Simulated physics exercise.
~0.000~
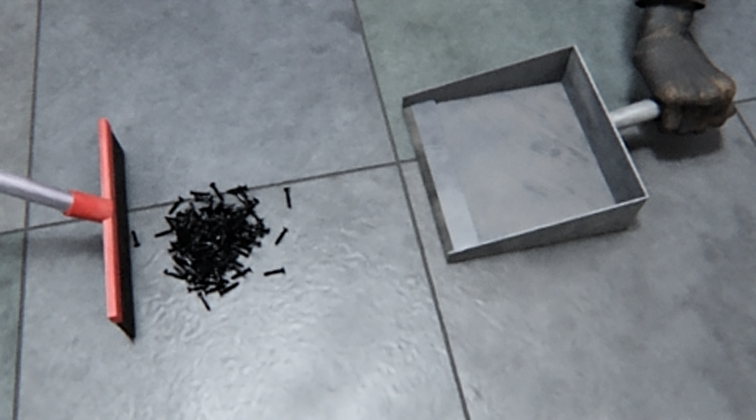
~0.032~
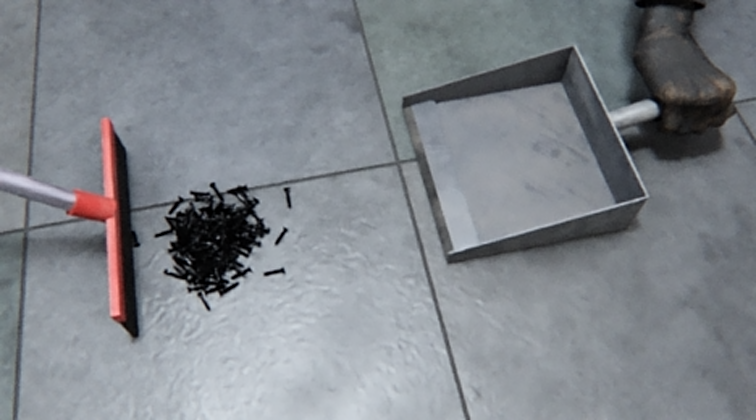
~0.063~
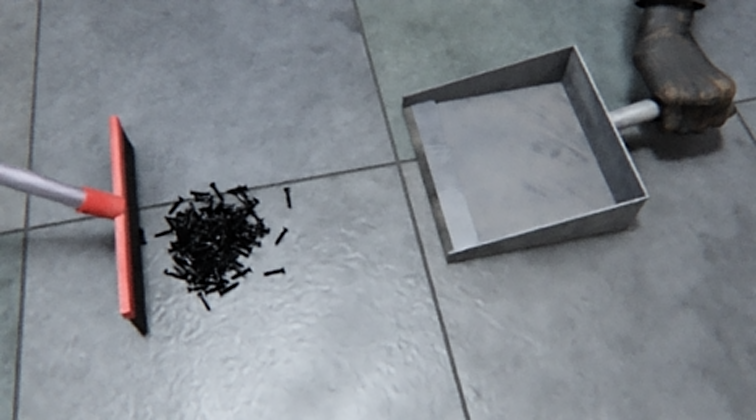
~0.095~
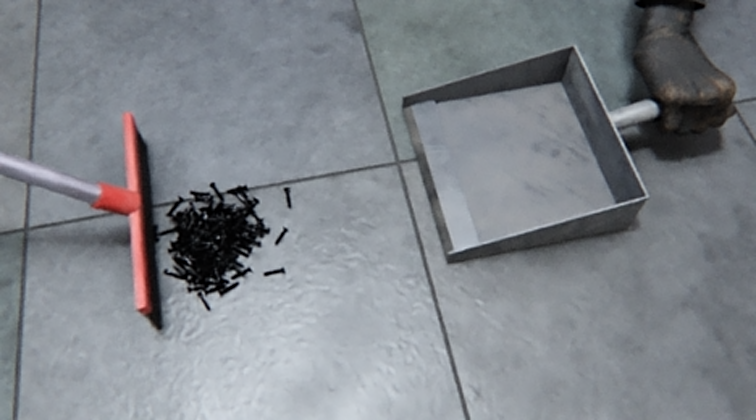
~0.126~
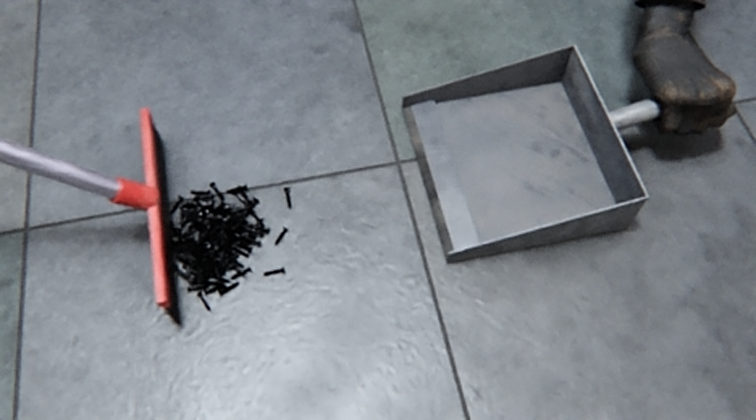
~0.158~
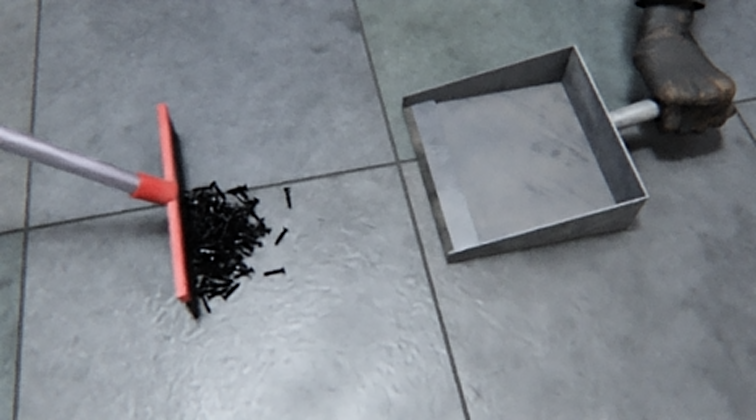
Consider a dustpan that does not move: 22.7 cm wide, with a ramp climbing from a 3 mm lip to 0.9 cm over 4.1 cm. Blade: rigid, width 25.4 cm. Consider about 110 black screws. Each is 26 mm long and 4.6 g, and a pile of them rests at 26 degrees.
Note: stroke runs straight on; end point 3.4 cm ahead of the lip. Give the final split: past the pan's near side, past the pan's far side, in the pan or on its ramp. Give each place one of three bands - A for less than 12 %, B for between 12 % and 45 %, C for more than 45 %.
One by one: Near side: A small amount. Far side: A small amount. Pan: A fair amount.
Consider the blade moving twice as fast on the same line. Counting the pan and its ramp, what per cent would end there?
I'd put it at close to 55 per cent.
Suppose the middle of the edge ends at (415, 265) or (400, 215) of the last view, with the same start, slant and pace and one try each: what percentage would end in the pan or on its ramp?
Some 10 and 20 per cent.
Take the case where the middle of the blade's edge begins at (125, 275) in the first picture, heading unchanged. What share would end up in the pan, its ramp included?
Around 20 %.
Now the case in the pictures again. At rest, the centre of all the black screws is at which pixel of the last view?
(415, 175) or so.
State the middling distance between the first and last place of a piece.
About 26 cm.
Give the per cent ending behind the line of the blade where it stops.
I'd put it near 0 in a hundred.
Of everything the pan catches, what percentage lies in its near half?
Around 40 percent.
Then, at 0.36 s, middle of the blade 16 cm from the lip; 0 % over the lip, far side 0 %, near side 0 %.
After 0.49 s, middle of the blade 8 cm from the lip; 0 % over the lip, far side 0 %, near side 0 %.
Then, at 0.75 s, middle of the blade 4 cm from the lip; 25 % over the lip, far side 0 %, near side 5 %.
By 1.9 s all is still; near side 5 %, far side 0 %, pan 25 %, in front of the lip or behind the blade 75 %.
